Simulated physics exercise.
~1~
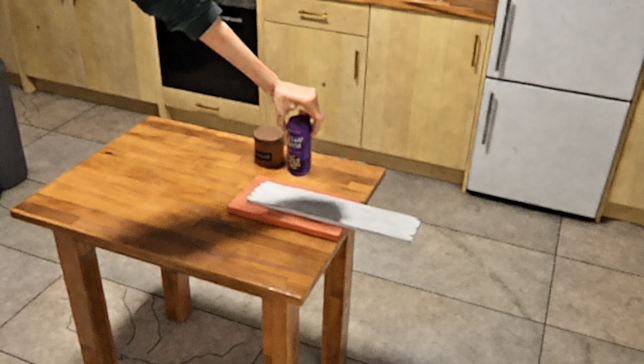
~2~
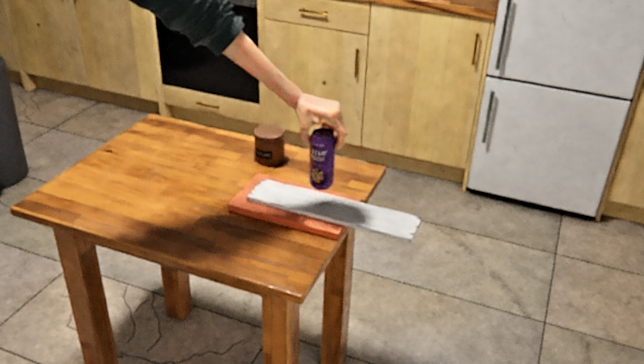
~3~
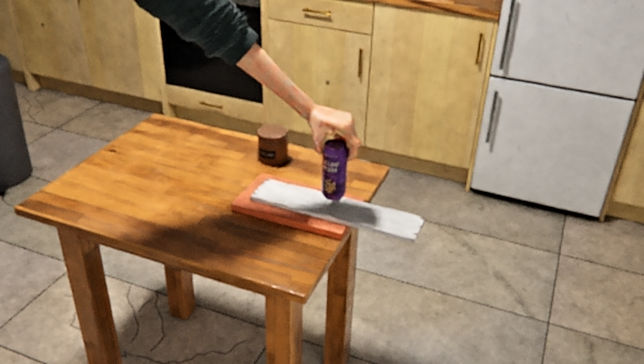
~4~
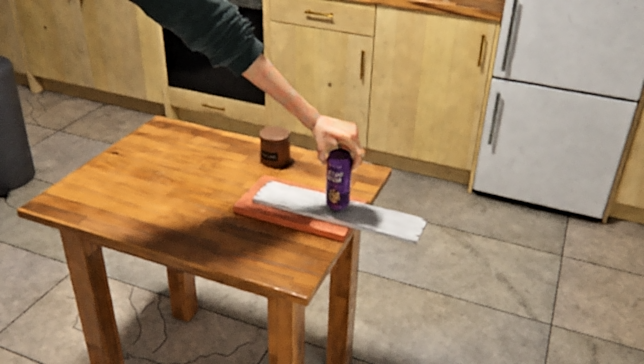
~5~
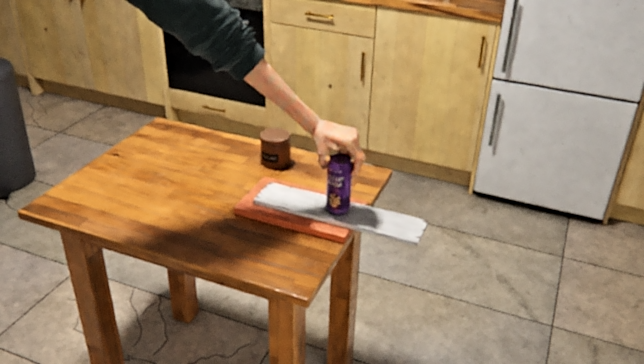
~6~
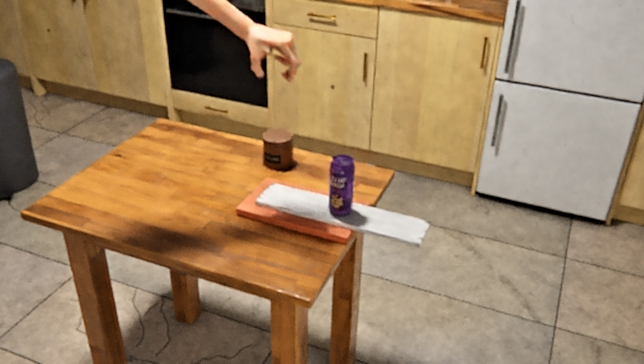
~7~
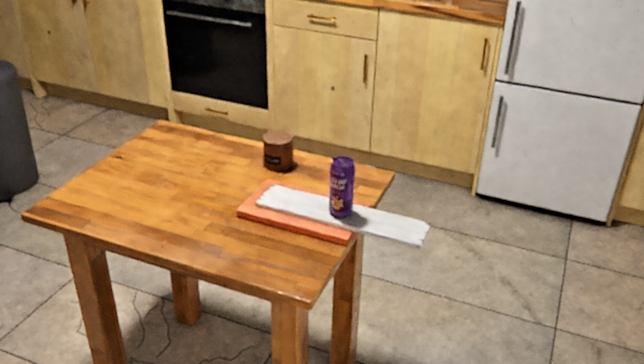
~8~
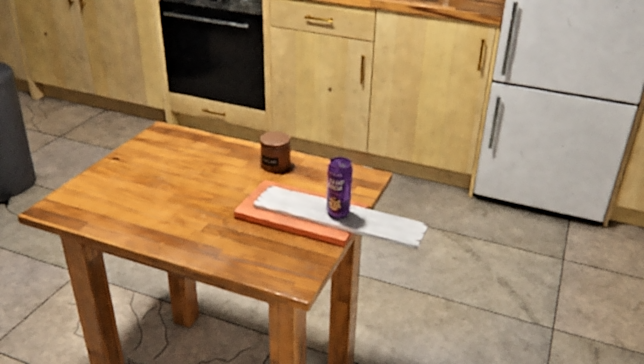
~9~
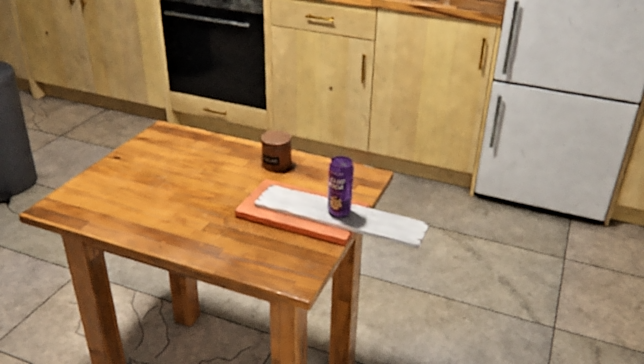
An arm in a dark sleeve reaches over a wooden table in a tiled kitchen, seen from slightly above by a gently swaying camera, with pale cabinets, an oven and a white fridge behind. On the table sit a brown jar and an orange slab, with a white board lying across the slab and jutting past the table's right edge. The hand lifts a purple can from beside the jar, carries it right and sets it upright on the board near the table edge. It lets go and withdraws. The can stays standing, and the board remains balanced.
